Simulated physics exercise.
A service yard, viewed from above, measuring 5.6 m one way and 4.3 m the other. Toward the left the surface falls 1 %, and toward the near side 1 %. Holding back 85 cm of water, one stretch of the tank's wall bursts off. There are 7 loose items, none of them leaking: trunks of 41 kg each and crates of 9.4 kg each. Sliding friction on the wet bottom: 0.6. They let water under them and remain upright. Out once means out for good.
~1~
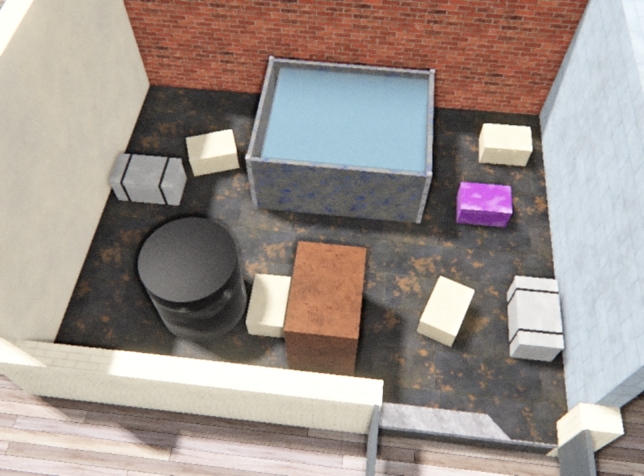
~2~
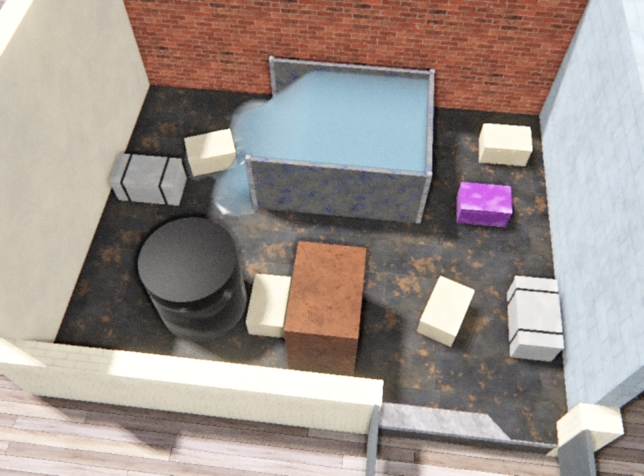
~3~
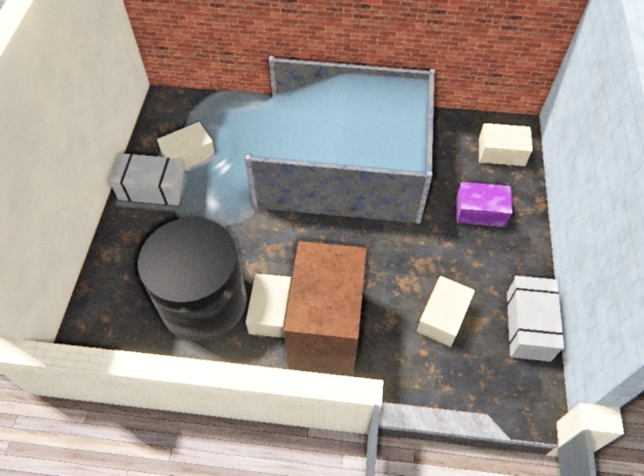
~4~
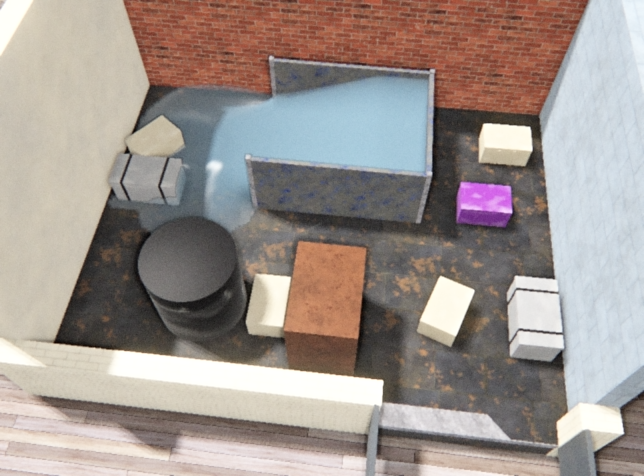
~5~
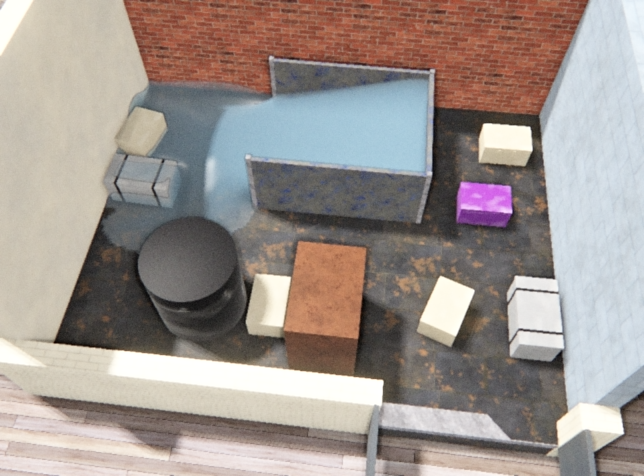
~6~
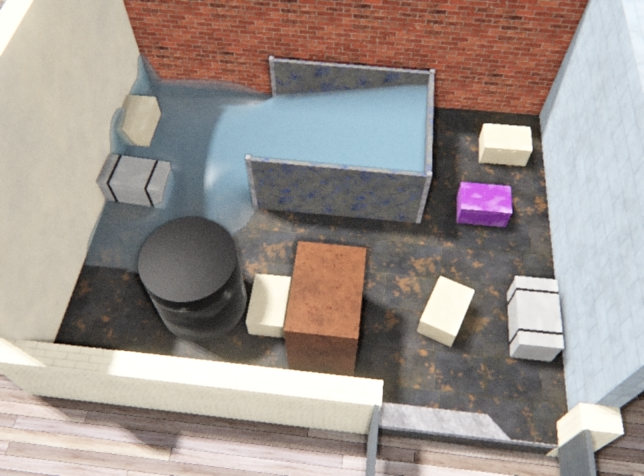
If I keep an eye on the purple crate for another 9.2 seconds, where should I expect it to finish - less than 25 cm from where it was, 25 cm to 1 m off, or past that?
It should finish 25 cm to 1 m away.
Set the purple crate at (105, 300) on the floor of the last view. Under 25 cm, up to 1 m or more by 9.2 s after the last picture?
In the end it is hauled off.
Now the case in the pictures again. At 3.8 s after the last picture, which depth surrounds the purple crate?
Roughly 3 cm at that moment.
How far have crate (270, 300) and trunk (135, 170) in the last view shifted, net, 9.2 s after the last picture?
First 10 cm, then 300 cm.
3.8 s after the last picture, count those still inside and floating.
At that moment 3.
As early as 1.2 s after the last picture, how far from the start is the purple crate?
By that time, close to 0 cm.
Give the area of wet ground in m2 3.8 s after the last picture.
The covered patch comes to about 21 m2.
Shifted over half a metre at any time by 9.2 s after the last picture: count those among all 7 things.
That comes to 6.
Then, 1.2 s after the last picture the purple crate is near (486, 197), 0.0 m from its start, aground; 0 of 7 are out; 2 afloat.
Then, 3.8 s after the last picture the purple crate is near (486, 197), 0.0 m from its start, aground; 0 of 7 are out; 3 afloat.
Then, 6.2 s after the last picture the purple crate is near (453, 190), 0.4 m from its start, afloat; 0 of 7 are out; 6 afloat.
Then, 9.2 s after the last picture the purple crate is near (522, 234), 0.7 m from its start, afloat; 0 of 7 are out; 6 afloat.
